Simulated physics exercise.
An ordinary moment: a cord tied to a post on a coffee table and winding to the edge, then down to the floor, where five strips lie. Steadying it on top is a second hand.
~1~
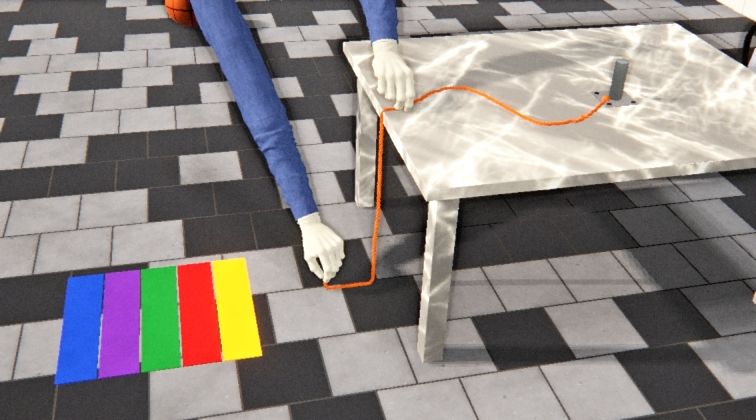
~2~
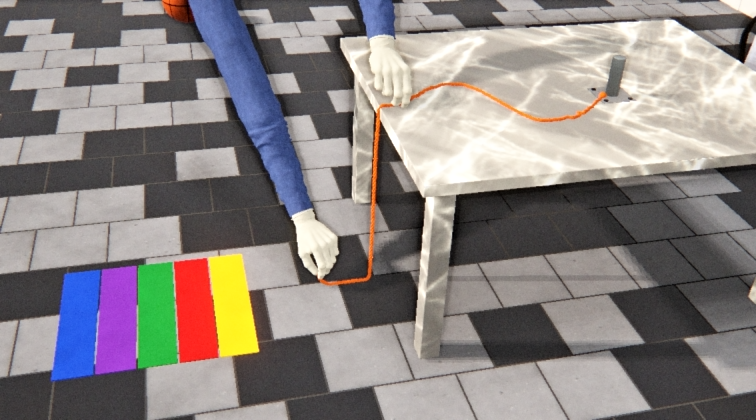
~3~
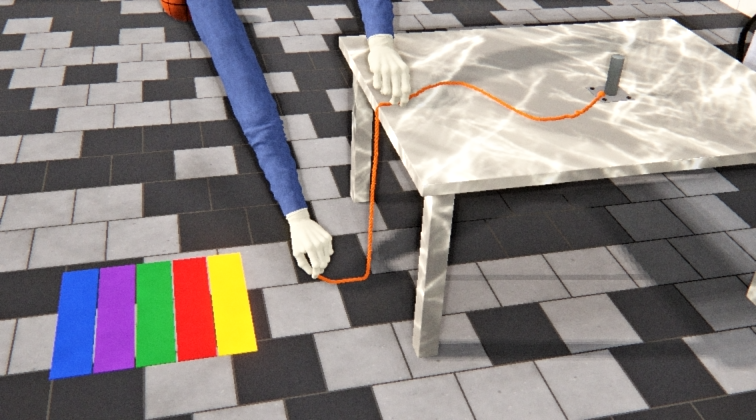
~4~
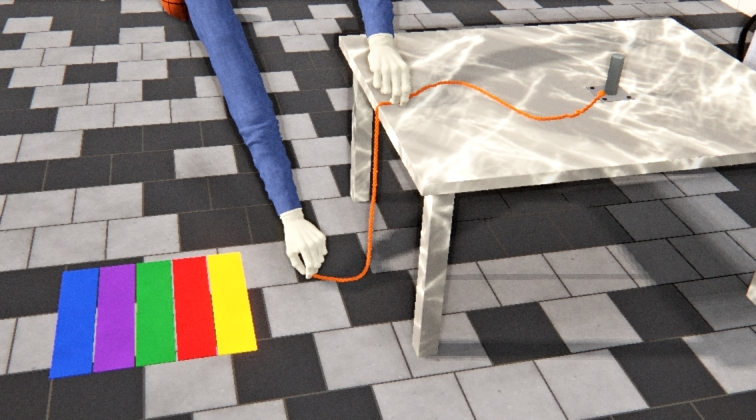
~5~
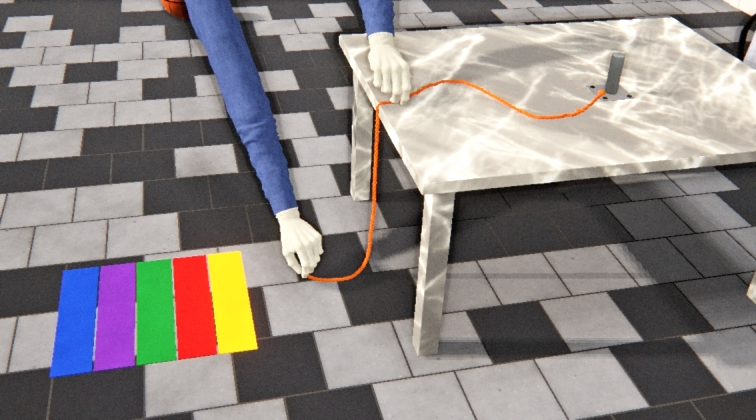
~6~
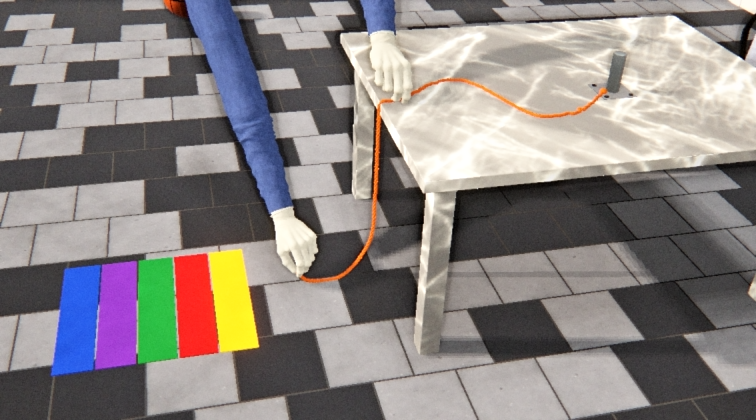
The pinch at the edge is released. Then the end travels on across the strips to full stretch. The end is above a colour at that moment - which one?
The blue one.
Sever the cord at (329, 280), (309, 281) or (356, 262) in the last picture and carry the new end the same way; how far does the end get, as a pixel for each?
In order, it comes to rest around (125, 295), (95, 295) and (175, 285).
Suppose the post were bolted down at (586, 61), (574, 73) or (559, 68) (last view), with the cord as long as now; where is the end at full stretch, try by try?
You'd get roughly (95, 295), (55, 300) and (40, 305), one for each try.
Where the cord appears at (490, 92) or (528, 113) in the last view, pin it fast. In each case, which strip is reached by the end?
Green; purple.
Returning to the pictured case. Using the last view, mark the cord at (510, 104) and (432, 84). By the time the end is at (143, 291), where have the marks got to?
First at (471, 105), next at (376, 120).
Soon after, end near (143, 291); over green.
Then, end near (100, 296); over purple.
At full stretch, end near (74, 299); over blue. Over blue.
